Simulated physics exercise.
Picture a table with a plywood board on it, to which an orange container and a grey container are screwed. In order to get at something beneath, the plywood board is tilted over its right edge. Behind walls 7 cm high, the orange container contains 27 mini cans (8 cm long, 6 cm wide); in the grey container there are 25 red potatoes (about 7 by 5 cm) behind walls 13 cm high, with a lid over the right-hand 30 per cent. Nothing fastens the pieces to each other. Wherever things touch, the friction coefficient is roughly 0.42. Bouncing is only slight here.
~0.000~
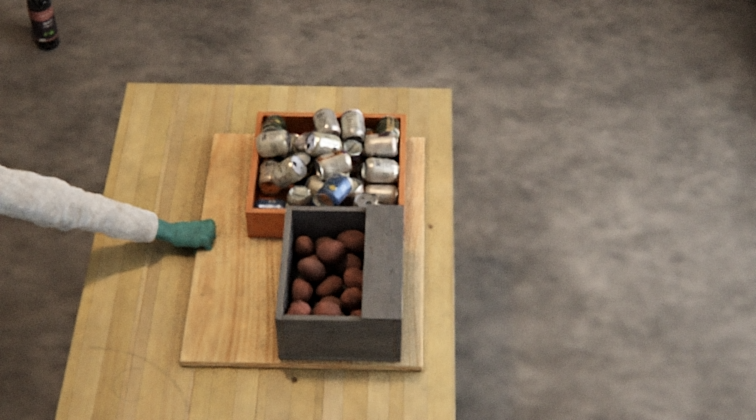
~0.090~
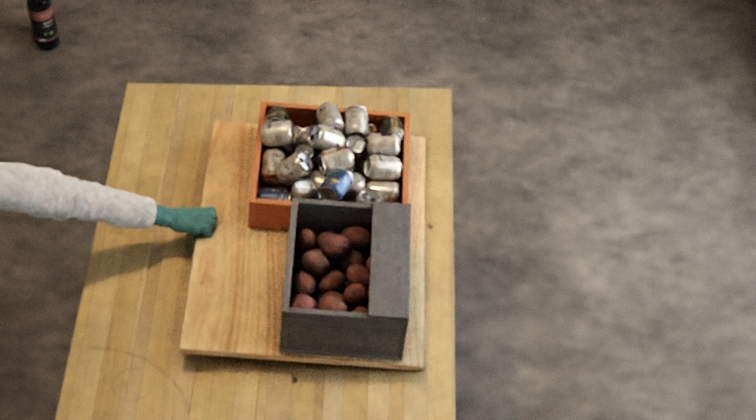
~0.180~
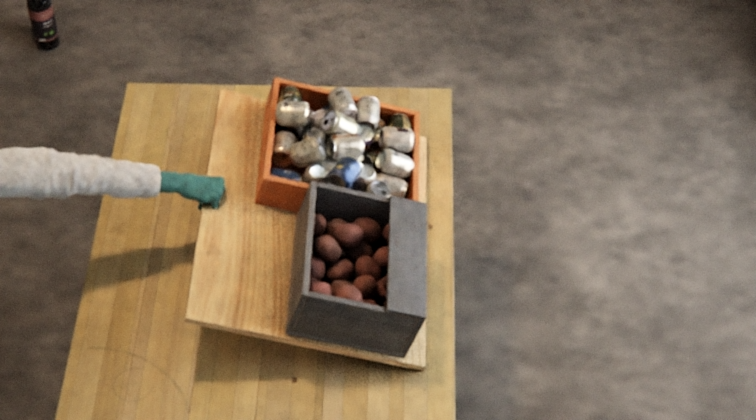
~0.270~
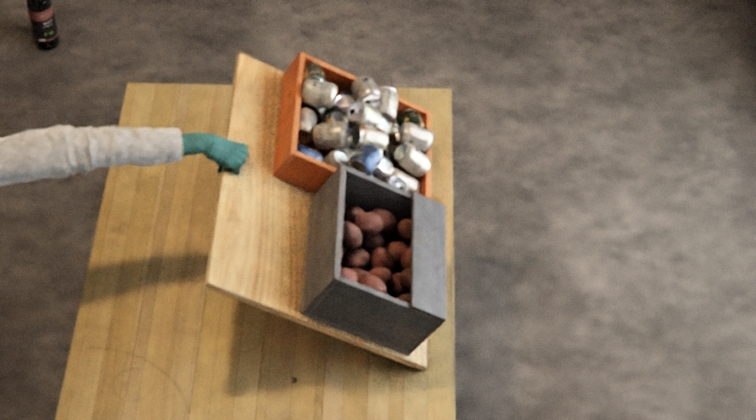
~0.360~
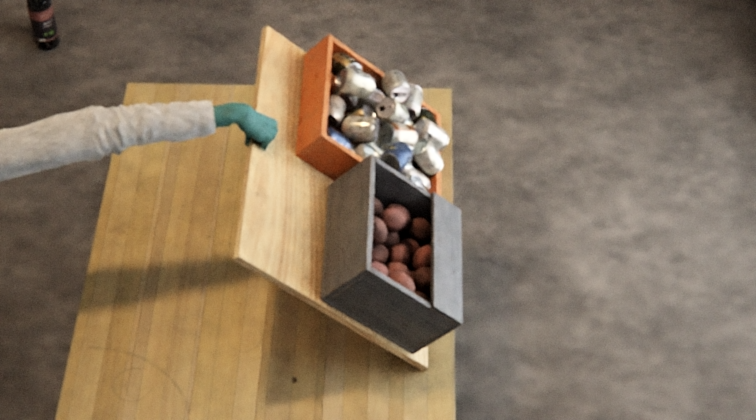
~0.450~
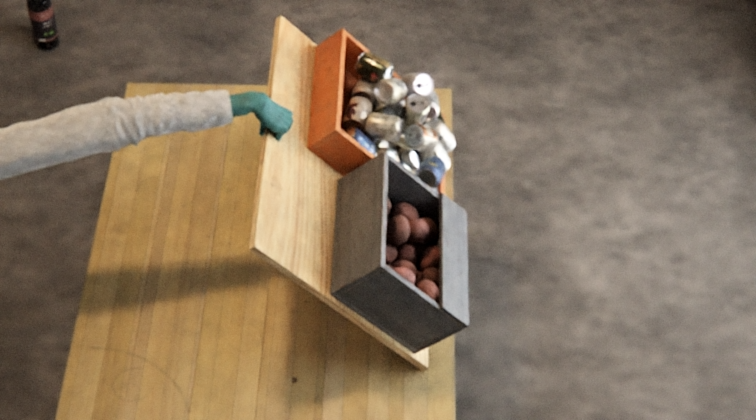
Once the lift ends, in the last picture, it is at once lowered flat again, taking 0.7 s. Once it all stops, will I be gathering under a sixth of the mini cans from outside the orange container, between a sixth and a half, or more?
Probably from one sixth up to half of the pieces get out.
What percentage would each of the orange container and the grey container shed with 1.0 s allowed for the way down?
Then the orange container sheds 40 %, while the grey container sheds 0 %.
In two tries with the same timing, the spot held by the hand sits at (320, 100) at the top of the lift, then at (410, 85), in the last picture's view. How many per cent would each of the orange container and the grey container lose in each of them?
Orange container 70 then 90, grey container 0 then 30 per cent.
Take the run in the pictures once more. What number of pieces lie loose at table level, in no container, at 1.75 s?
Some 0 in number.
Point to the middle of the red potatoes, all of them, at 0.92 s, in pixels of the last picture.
Around (368, 280) in pixels.
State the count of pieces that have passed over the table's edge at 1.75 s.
Roughly 8 in all.
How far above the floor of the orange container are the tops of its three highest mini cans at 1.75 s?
Height: Roughly 11 cm.
After 0.66 s, tilt 38°; 4 of 27 out of the orange container and 0 of 25 out of the grey container.
After 0.92 s, tilt 12°; 8 of 27 out of the orange container and 0 of 25 out of the grey container.
After 1.28 s, tilt 0°; 8 of 27 out of the orange container and 0 of 25 out of the grey container.
Final count (at 1.75 s), 8 of 27 out of the orange container and 0 of 25 out of the grey container. Asked share, 8 of 27, 30 per cent.
